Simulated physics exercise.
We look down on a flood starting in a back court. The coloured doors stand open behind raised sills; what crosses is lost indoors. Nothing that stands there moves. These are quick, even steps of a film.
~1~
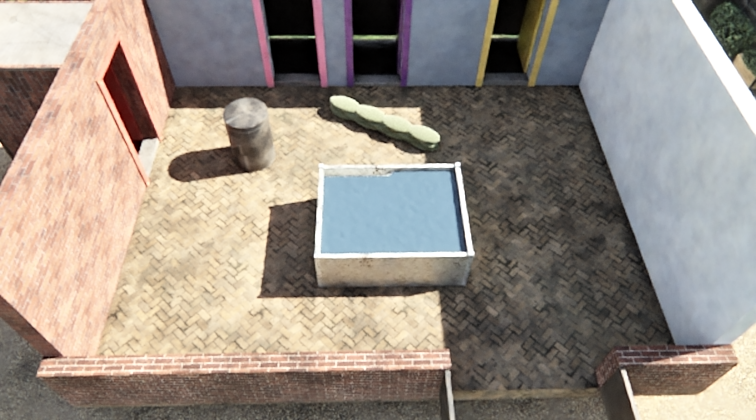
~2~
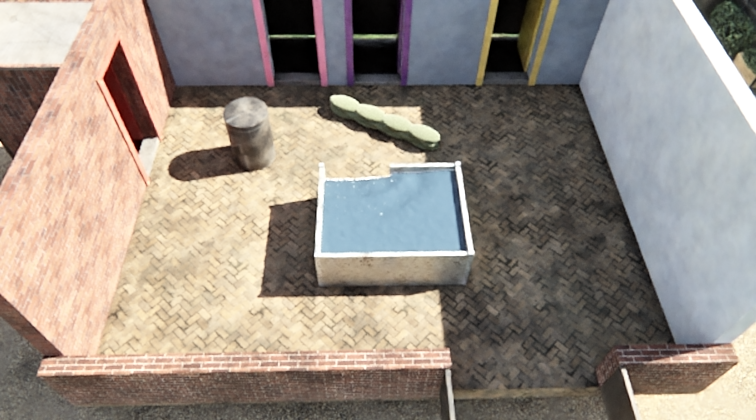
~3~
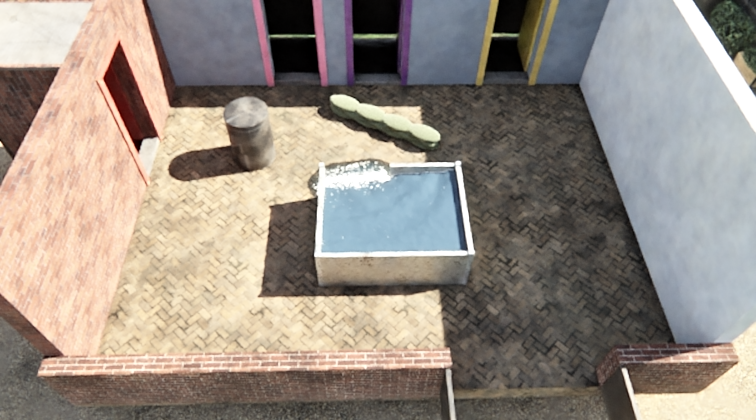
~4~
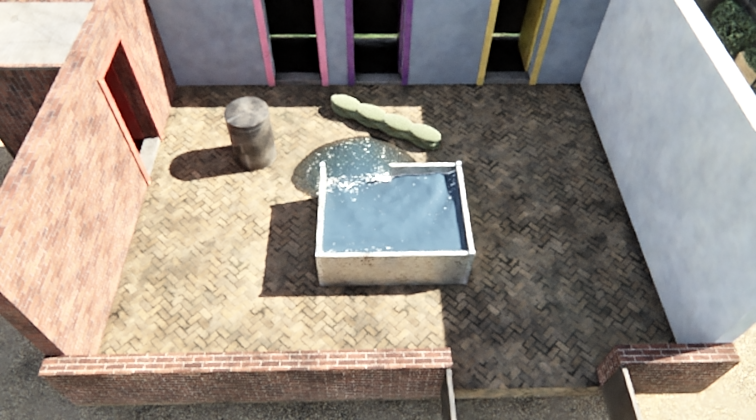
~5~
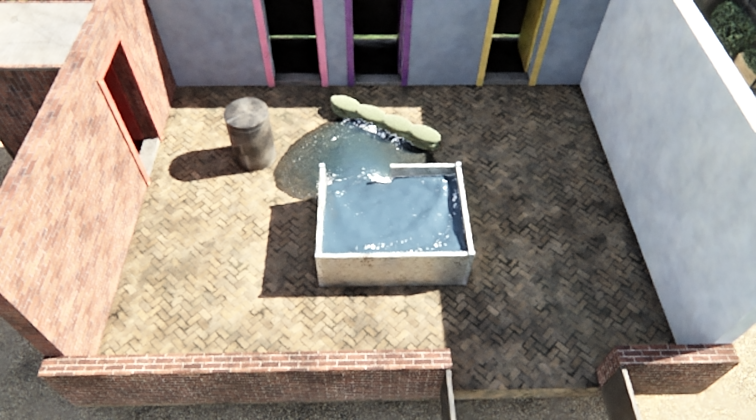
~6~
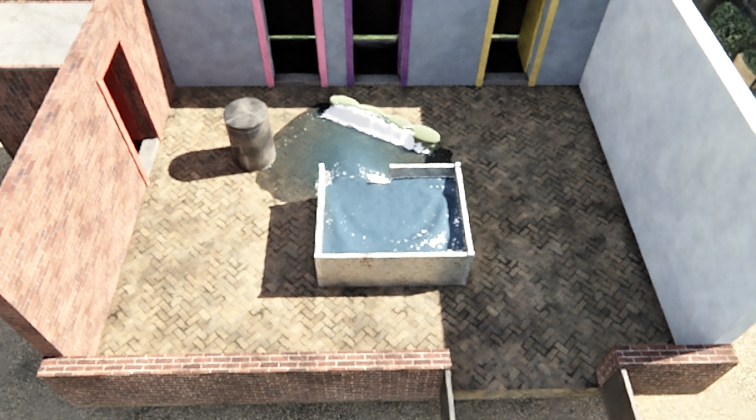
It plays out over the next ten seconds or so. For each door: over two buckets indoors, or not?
One by one: The red door holds within the limit; the pink door floods; the yellow door holds within the limit; the purple door holds within the limit.
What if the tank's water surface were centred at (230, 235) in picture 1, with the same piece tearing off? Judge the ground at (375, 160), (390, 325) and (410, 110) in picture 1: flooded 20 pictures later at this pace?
In turn: Wet, clear, flooded.
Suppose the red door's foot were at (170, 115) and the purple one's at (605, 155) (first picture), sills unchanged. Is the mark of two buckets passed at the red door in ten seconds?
Then: The red one takes more.
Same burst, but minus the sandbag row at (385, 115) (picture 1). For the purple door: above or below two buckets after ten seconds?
In short: Purple is over.
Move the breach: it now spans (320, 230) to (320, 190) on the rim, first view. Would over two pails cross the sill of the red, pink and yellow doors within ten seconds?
The red door lets more in, the pink door lets less in, the yellow door holds.
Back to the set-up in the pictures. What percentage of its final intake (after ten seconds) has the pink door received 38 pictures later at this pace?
About 95 per cent.
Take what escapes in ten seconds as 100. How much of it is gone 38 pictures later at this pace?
Near 80 in a hundred.
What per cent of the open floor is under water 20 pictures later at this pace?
Near 40 in a hundred.
A moment on, water covers 15 % of the floor; the red door not reached, the pink door under two buckets in, the yellow door not reached, the purple door not reached.
Next, water covers 25 % of the floor; the red door not reached, the pink door over two buckets in, the yellow door not reached, the purple door wet at the sill, nothing in.
Then, water covers 40 % of the floor; the red door wet at the sill, nothing in, the pink door far over two buckets in, the yellow door not reached, the purple door wet at the sill, nothing in.
Later, water covers 70 % of the floor; the red door under two buckets in, the pink door far over two buckets in, the yellow door wet at the sill, nothing in, the purple door wet at the sill, nothing in.
In the end, water covers 90 % of the floor; the red door under two buckets in, the pink door far over two buckets in, the yellow door wet at the sill, nothing in, the purple door wet at the sill, nothing in.
